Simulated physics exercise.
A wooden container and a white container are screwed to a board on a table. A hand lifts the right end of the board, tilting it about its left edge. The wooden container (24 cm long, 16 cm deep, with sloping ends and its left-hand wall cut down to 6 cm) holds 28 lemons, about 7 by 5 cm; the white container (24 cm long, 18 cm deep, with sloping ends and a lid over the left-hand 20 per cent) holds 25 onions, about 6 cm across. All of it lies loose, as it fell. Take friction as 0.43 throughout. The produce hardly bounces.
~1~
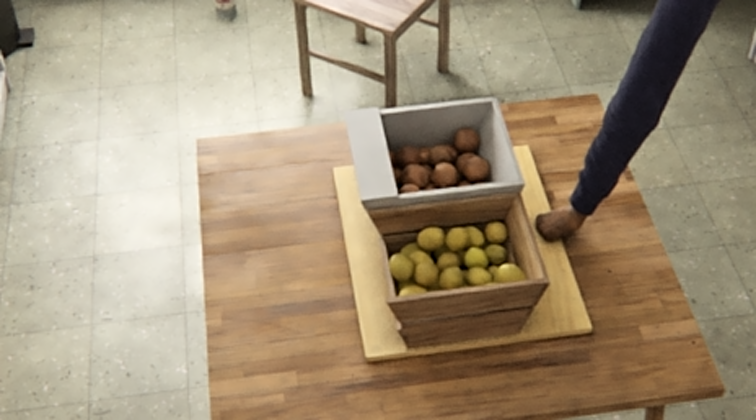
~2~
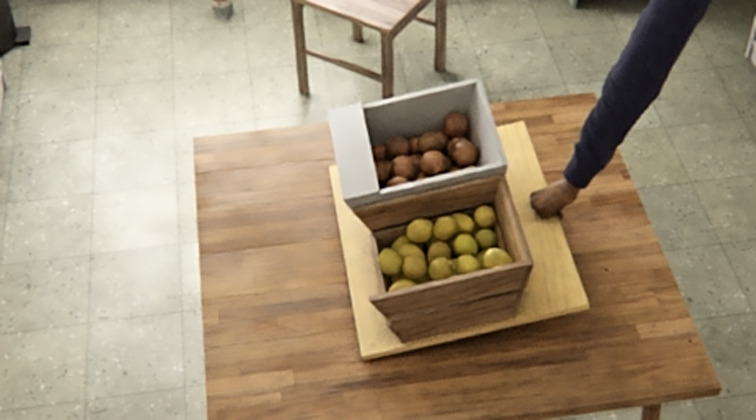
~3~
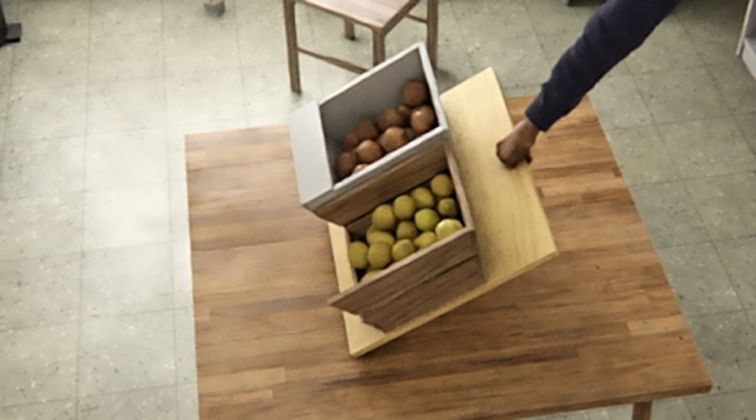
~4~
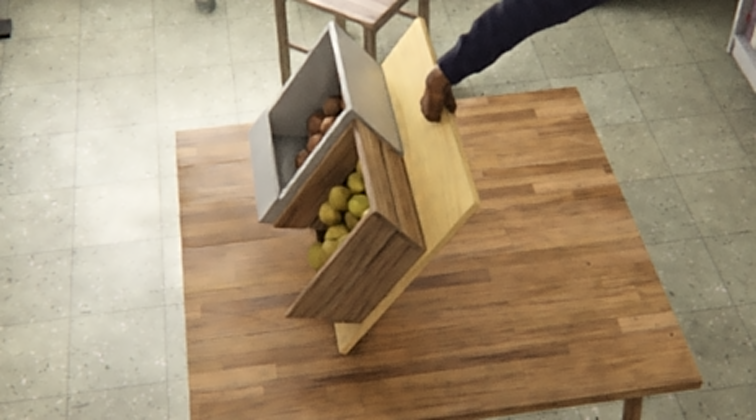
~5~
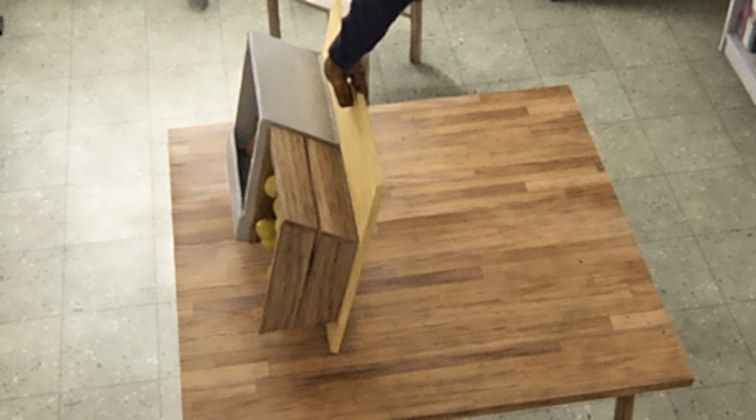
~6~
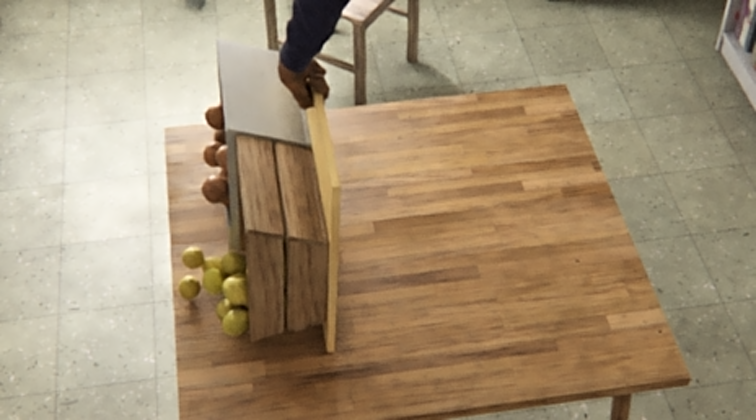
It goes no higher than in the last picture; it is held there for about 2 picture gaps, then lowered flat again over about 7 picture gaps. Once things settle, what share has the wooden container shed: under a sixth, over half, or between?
It sheds more than half of them.
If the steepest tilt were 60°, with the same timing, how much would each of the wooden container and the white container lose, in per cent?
Then wooden container 50, white container 0 per cent.
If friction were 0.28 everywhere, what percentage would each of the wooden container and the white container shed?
Then wooden container 100, white container 20 per cent.
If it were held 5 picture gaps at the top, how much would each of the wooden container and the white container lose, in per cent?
Then wooden container 100, white container 20 per cent.
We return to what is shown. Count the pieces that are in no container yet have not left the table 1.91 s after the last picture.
About 16.
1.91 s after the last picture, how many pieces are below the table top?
Roughly 20.
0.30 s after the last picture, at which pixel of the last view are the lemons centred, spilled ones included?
Around (225, 304).
Then, 0.30 s after the last picture, tilt 87°; the wooden container is down by 25 of 28 and the white container is down by 6 of 25.
Then, 0.69 s after the last picture, tilt 58°; the wooden container is down by 27 of 28 and the white container is down by 7 of 25.
Then, 1.22 s after the last picture, tilt 2°; the wooden container is down by 28 of 28 and the white container is down by 7 of 25.
When it is over (1.91 s after the last picture), the wooden container is down by 28 of 28 and the white container is down by 7 of 25. Asked share, 28 of 28, 100 per cent.
